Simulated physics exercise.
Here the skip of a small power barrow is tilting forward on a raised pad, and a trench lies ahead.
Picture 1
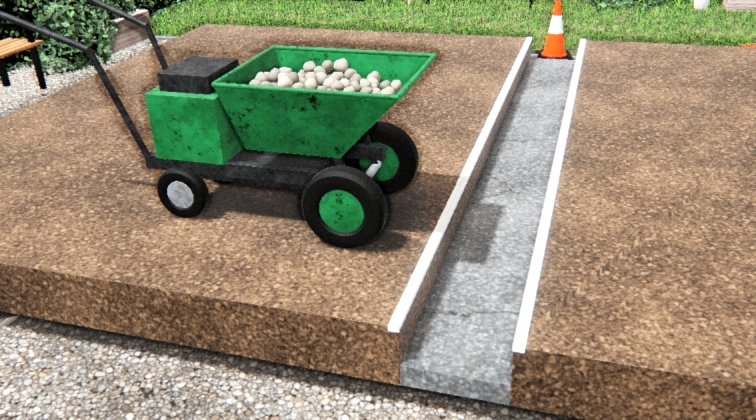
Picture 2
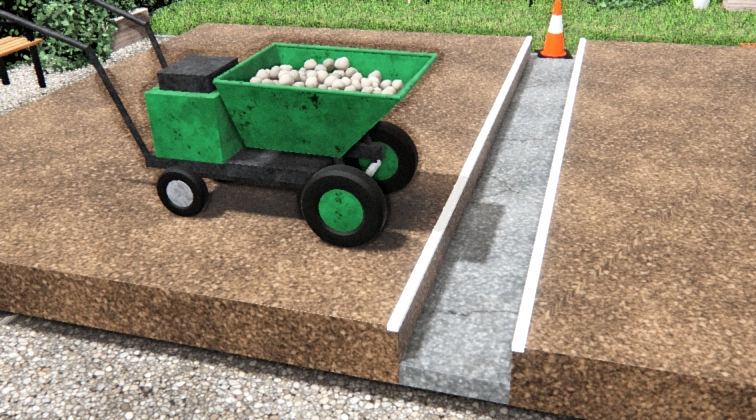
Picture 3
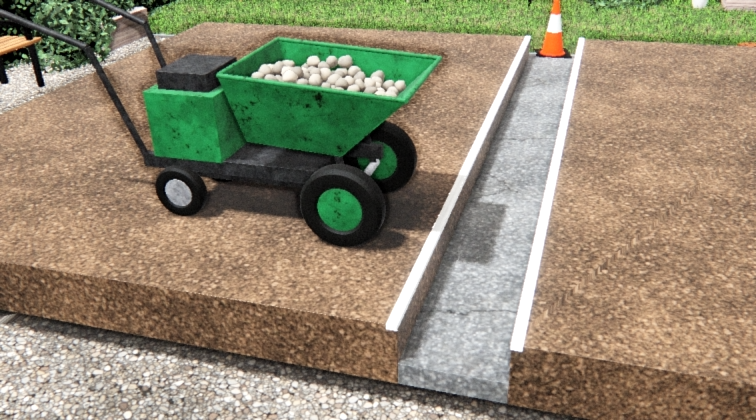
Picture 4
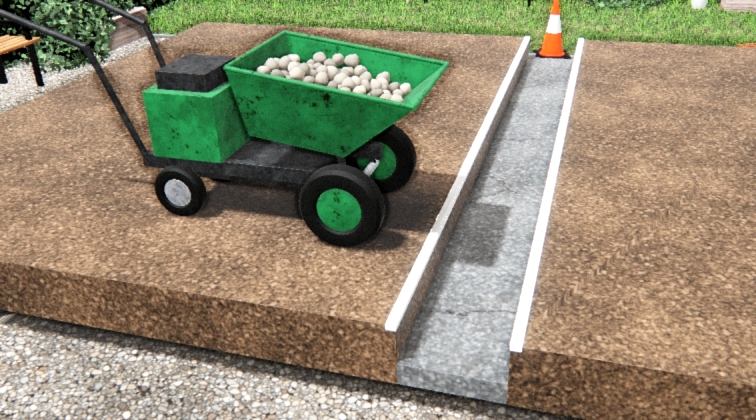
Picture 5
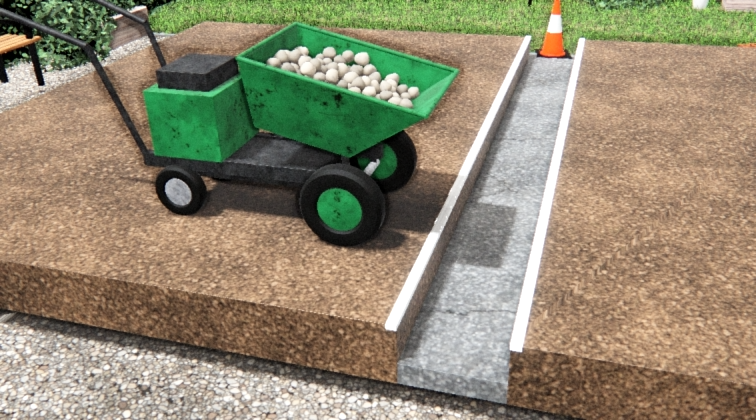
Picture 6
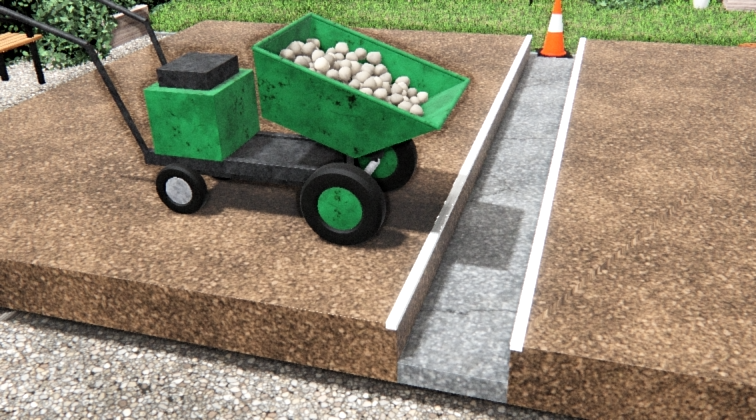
The green skip of a small power barrow, loaded with pale pebbles, sat level at first, then tilted forward to the right, its back end rising, while the wheels stayed still beside a shallow trench.
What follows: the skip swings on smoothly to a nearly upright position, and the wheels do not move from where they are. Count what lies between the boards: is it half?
The trench does get most of the load.
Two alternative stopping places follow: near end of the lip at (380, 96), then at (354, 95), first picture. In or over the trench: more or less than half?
For the first case I'd say upwards of half, and for the second case upwards of half.
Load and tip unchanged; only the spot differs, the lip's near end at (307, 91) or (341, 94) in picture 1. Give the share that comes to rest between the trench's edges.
Well, you'd get roughly 50 per cent from the first place and roughly 80 per cent from the second.
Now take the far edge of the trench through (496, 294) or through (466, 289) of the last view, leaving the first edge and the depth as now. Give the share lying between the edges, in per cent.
In turn 40 and 0 in a hundred.
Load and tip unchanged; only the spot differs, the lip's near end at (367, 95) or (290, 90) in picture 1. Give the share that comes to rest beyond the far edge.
About 0 percent at the first place and about 0 percent at the second.
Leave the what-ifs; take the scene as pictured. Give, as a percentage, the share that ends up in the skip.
Around 15 in a hundred.
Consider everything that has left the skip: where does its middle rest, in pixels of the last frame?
Close to (509, 253) in the last picture.
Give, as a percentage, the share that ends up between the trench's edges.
Result: Around 80 in a hundred.
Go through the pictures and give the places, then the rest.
Lip of the skip near (399, 98), level; top of the load near (312, 86), river pebbles; first edge of the trench near (414, 283); far edge near (529, 300), the trench over half as wide as the skip, and shallow for its width, in the first frame.
Lip of the skip near (401, 98), level; top of the load near (303, 84), in the second frame.
Lip of the skip near (405, 101), tipped barely; top of the load near (306, 81), in the third frame.
Lip of the skip near (414, 108), tipped a little; top of the load near (312, 78), in the fourth frame.
Lip of the skip near (426, 116), tipped a little; top of the load near (310, 81), in the fifth frame.
Lip of the skip near (438, 127), tipped clearly; top of the load near (318, 65); first edge of the trench near (412, 281); far edge near (527, 298), in the sixth frame.
Shortly afterwards, skip tipped steeply; the whole lot in the skip.
Next, skip tipped right over; near two thirds in the skip; near a third in or heaped over the trench; only a few beyond it.
Some moments later, skip tipped right over; near a quarter in the skip; the bulk in or heaped over the trench; a little beyond it.
In the end, skip tipped right over; a little in the skip; the bulk in or heaped over the trench; a little beyond it.
